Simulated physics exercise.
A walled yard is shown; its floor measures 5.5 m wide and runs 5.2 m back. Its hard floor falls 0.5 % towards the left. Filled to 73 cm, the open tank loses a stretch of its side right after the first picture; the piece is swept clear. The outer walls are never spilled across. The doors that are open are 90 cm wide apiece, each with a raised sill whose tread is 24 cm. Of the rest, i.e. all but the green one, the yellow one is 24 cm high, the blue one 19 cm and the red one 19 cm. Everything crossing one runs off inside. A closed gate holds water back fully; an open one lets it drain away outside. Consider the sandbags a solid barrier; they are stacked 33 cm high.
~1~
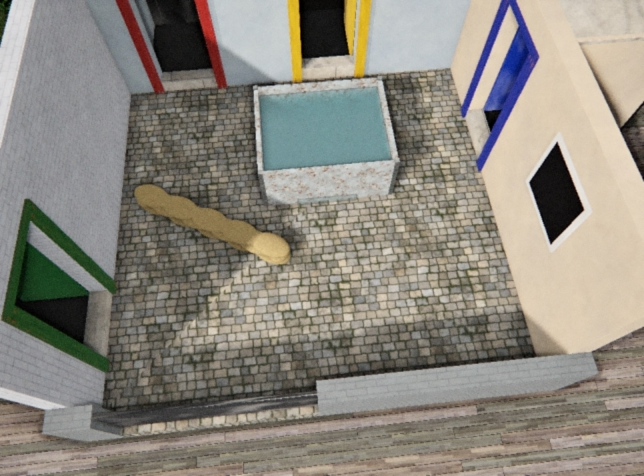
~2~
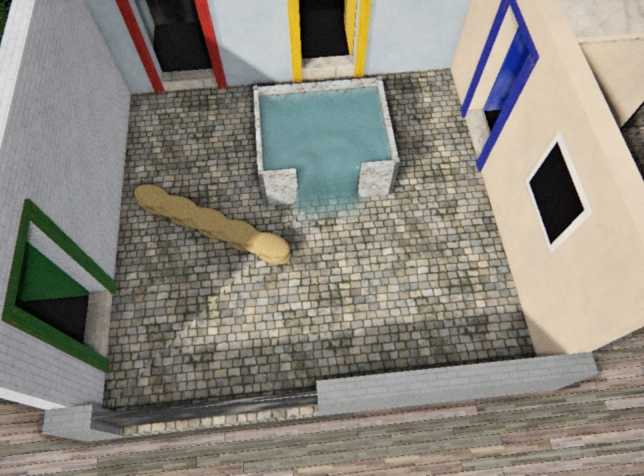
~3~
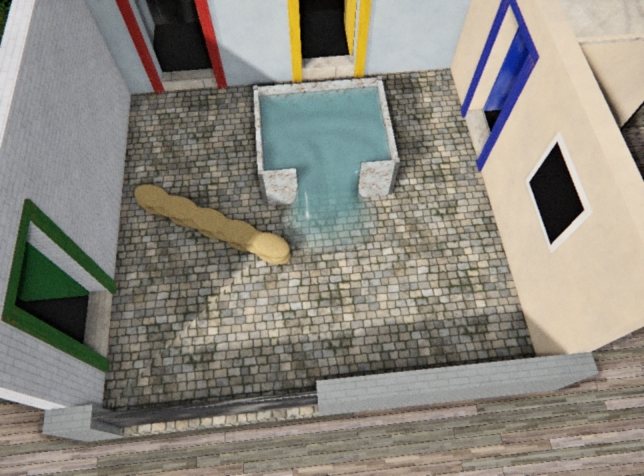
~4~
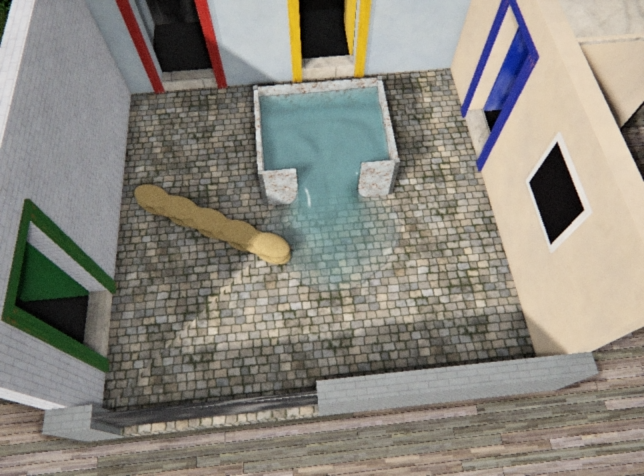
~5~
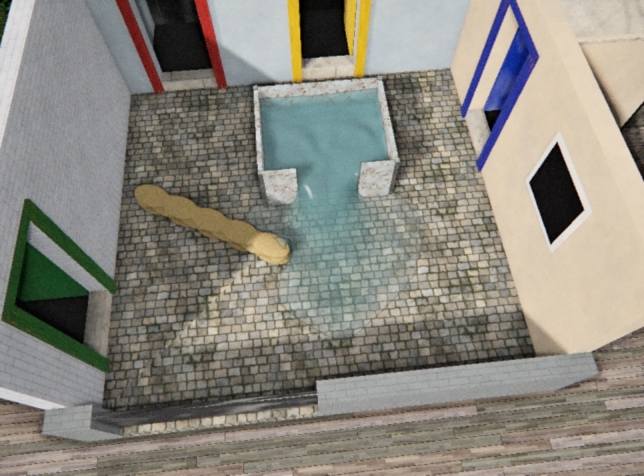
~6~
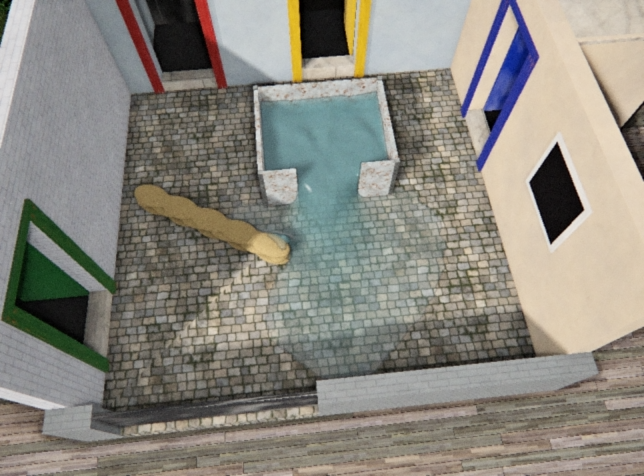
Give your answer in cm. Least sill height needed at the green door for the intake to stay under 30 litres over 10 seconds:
9 cm or so.
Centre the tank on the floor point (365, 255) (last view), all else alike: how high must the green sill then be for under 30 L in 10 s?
It should be around 14.0 cm high.
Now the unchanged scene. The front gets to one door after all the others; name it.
Door: Yellow.
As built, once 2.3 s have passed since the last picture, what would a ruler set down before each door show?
Lab note, cm: Yellow 0; green 14; blue 0; red 2.
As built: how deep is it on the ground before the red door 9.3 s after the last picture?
About 9.5 centimetres.
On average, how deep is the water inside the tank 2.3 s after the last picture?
Around 26 cm deep on average.
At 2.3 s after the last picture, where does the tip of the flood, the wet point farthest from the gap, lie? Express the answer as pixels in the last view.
(103, 415).
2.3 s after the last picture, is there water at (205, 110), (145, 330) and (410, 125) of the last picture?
Listed order - soaked through, soaked through, unwetted.
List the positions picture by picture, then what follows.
Still water, 73 cm deep, in the open tank at (323, 127); the green door at (76, 301) is dry, in the first frame.
Water pours out at (328, 186) and has run 0.3 m, to (305, 219); about 11 cm deep outside, 73 cm at the back, in the second frame.
Water pours out at (328, 188) and has run 0.8 m, to (312, 248); about 12 cm deep outside, 72 cm at the back, in the third frame.
Water pours out at (328, 189) and has run 1.4 m, to (329, 286); about 8 cm deep outside, 64 cm at the back, in the fourth frame.
The gap is at (328, 188), the front 2.1 m out at (339, 333); the back of the open tank holds 62 cm, in the fifth frame.
Water pours out at (328, 188) and has run 2.7 m, to a hidden place; about 5 cm deep outside, 59 cm at the back; the green door at (76, 301), 3.5 m from the gap, is still 2.2 m from the nearest water, in the sixth frame.
Then, 0.7 s after the last picture water covers 35 % of the floor, deepest (36 cm) near (327, 203); it has not reached the green door.
Then, 2.3 s after the last picture water covers 55 % of the floor, deepest (24 cm) near (534, 369); 14 cm at the green door, 0 litres in over its 18 cm sill.
Then, 9.3 s after the last picture water covers 95 % of the floor, deepest (12 cm) near (128, 143); 8 cm at the green door, 0 litres in over its 18 cm sill.
At the green door as built, the water peaked near 14 cm, 2.3 s after the last picture.
With a sill of 7.5 cm, 54 litres would have come in within the 10 s; with 10 cm, 20 litres. So under 30 litres takes about 9 cm.
